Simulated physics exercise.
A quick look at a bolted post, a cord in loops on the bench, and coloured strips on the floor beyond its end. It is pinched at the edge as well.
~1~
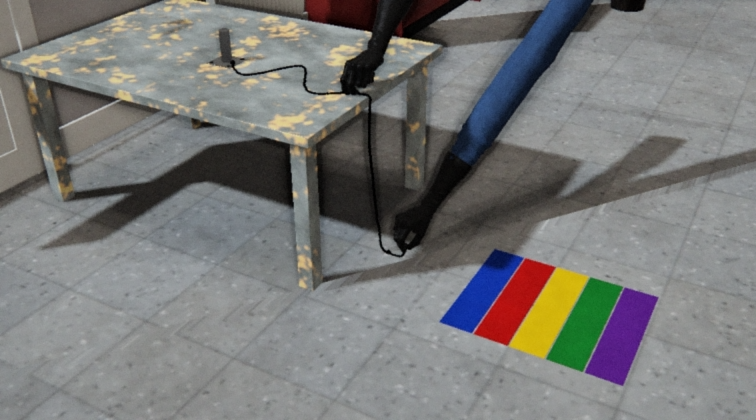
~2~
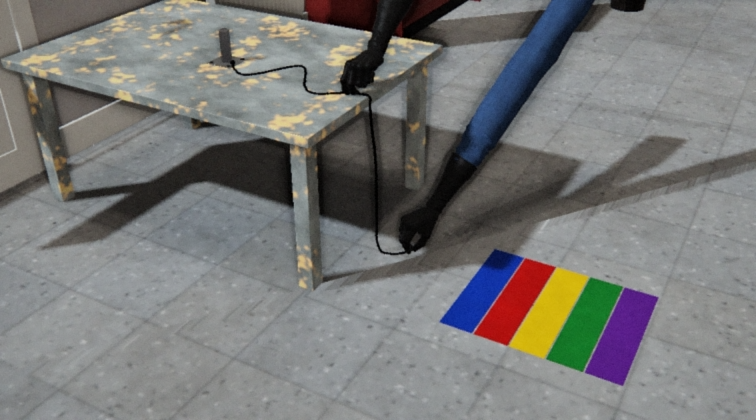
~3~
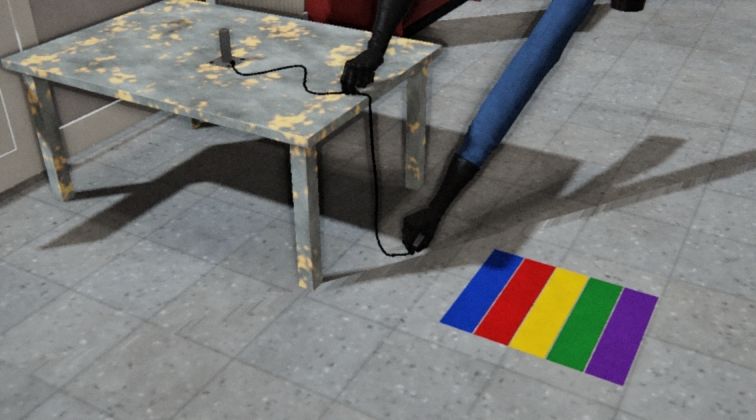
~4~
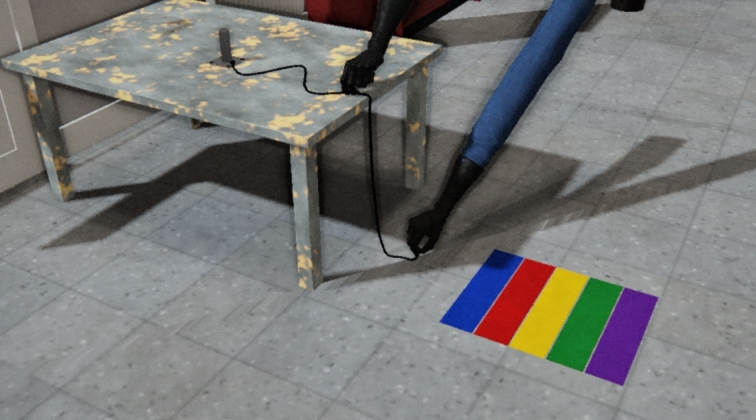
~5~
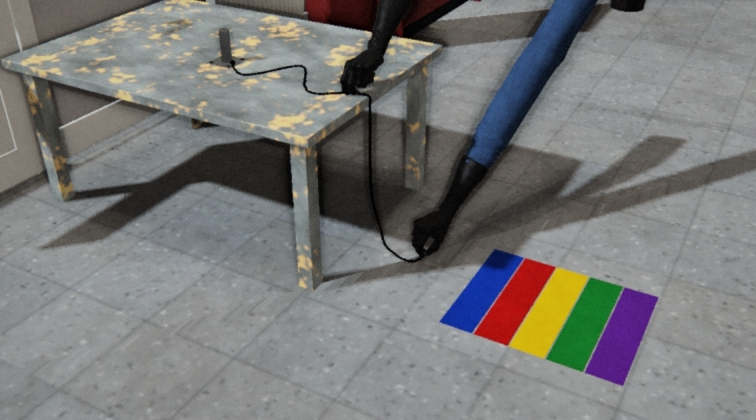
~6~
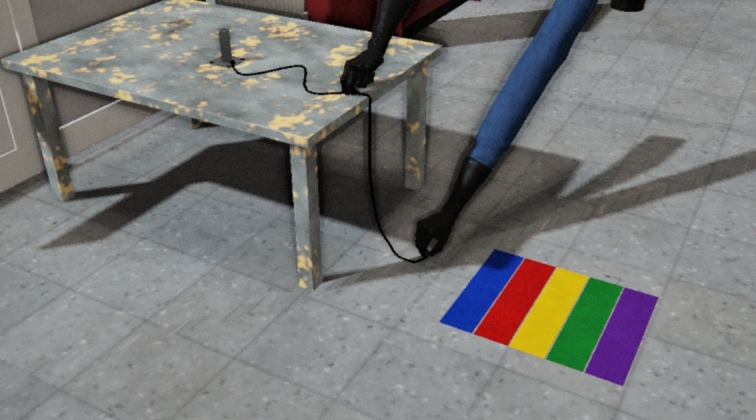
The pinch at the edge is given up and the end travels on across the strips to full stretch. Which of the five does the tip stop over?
It gets as far as the green strip.
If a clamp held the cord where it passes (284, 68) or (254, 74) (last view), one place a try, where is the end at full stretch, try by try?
Try by try, around (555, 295) and (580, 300).
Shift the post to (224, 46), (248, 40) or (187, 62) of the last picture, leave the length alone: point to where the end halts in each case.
In that order: (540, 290), (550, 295) and (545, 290).
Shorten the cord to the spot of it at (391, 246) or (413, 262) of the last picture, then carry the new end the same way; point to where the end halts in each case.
The places are (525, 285) and (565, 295).
Soon after, end near (537, 289); over red.
Then, end near (572, 300); over yellow.
At full stretch, end near (593, 306); over green. The green one.
